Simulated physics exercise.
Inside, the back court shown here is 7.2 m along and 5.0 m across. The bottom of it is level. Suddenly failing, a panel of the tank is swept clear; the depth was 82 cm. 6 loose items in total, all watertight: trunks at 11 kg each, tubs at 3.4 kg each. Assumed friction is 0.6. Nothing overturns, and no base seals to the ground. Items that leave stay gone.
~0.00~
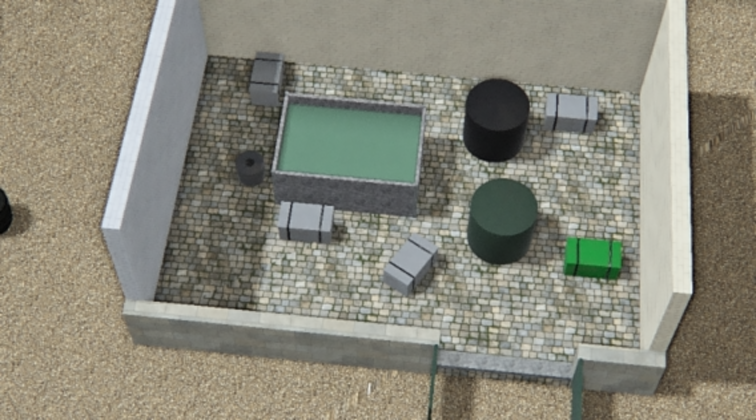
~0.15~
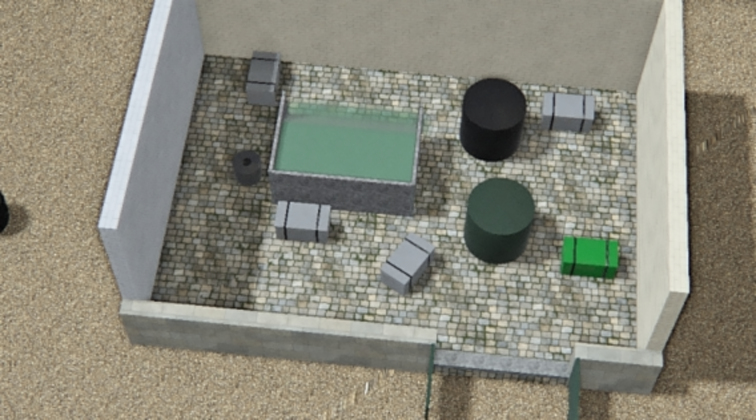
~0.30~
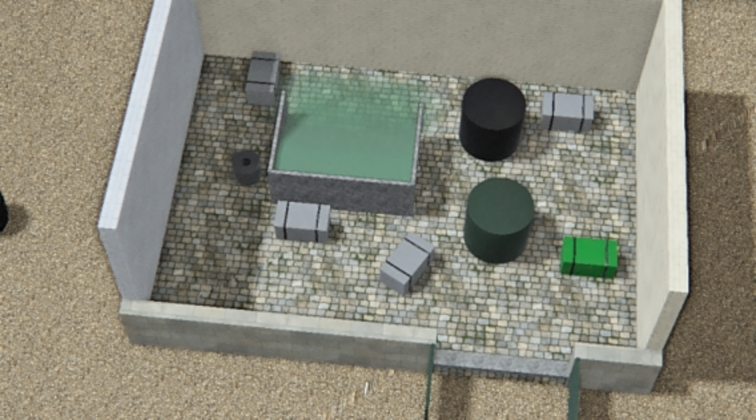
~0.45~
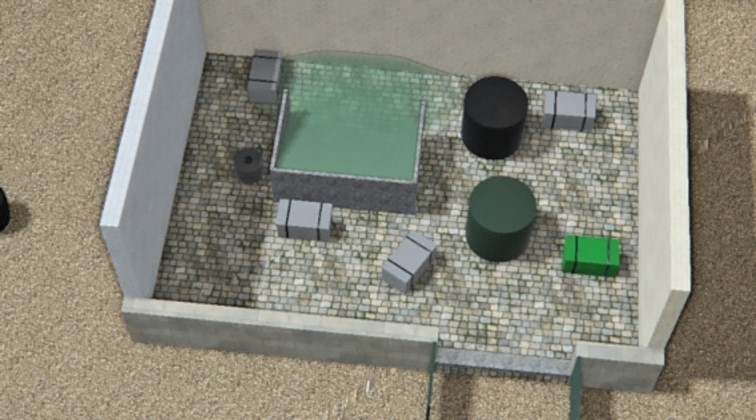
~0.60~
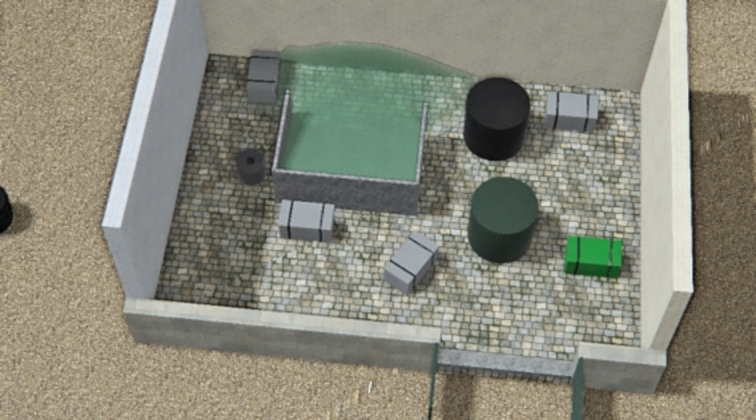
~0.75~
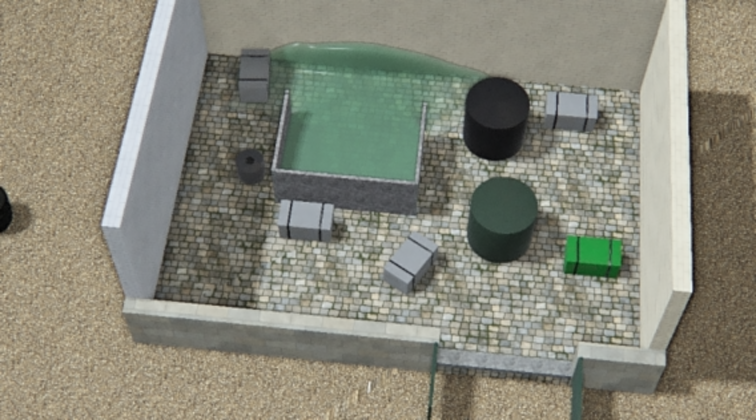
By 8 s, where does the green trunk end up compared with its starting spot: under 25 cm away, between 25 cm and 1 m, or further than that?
The move is large.
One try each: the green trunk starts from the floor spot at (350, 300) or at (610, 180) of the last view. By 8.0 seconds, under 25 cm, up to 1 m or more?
At the first spot it winds up far off; at the second it winds up far off.
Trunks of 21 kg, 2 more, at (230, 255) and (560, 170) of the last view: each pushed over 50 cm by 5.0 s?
Lab note - in order: Above threshold / below threshold.
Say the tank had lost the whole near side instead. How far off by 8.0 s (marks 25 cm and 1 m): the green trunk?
What happens next is that the green trunk gets swept a long way.
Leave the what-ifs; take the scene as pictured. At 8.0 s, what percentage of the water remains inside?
Still held: Near 90 %.
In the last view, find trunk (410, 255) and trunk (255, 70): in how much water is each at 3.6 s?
I'd put it at 2 cm and 6 cm respectively.
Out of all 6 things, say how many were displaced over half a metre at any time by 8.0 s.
Result: 5.
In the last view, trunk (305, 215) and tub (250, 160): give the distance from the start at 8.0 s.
Lab note - net shifts in turn: 5 cm; 500 cm.
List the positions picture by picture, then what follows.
In the first picture, the green trunk at (594, 252) rests on the ground; water covers 3.1 m2; 0 of 6 have shifted.
In the second picture, the green trunk at (591, 251) rests on the ground; 4.4 m2 under water; 0 of 6 have shifted.
In the third picture, the green trunk at (591, 251) rests on the ground; 6.1 m2 under water; 0 of 6 have shifted.
In the fourth picture, the green trunk at (593, 250), on the bottom; 7.1 m2 under water; 0 of 6 have shifted.
In the fifth picture, the green trunk at (595, 251) rests on the ground; 7.5 m2 under water; 1 of 6 have shifted.
In the sixth picture, the green trunk at (594, 251), on the bottom; water covers 8.0 m2; 1 of 6 have shifted.
After 1.6 s the green trunk is near (594, 251), 0.0 m from its start, aground; 0 of 6 are out; 0 afloat.
After 3.6 s the green trunk is near (583, 271), 0.4 m from its start, aground; 0 of 6 are out; 2 afloat.
After 5.6 s the green trunk is near (490, 347), 2.3 m from its start, afloat; 0 of 6 are out; 5 afloat.
After 8.0 s the green trunk has gone out; 1 of 6 are out; 5 afloat.
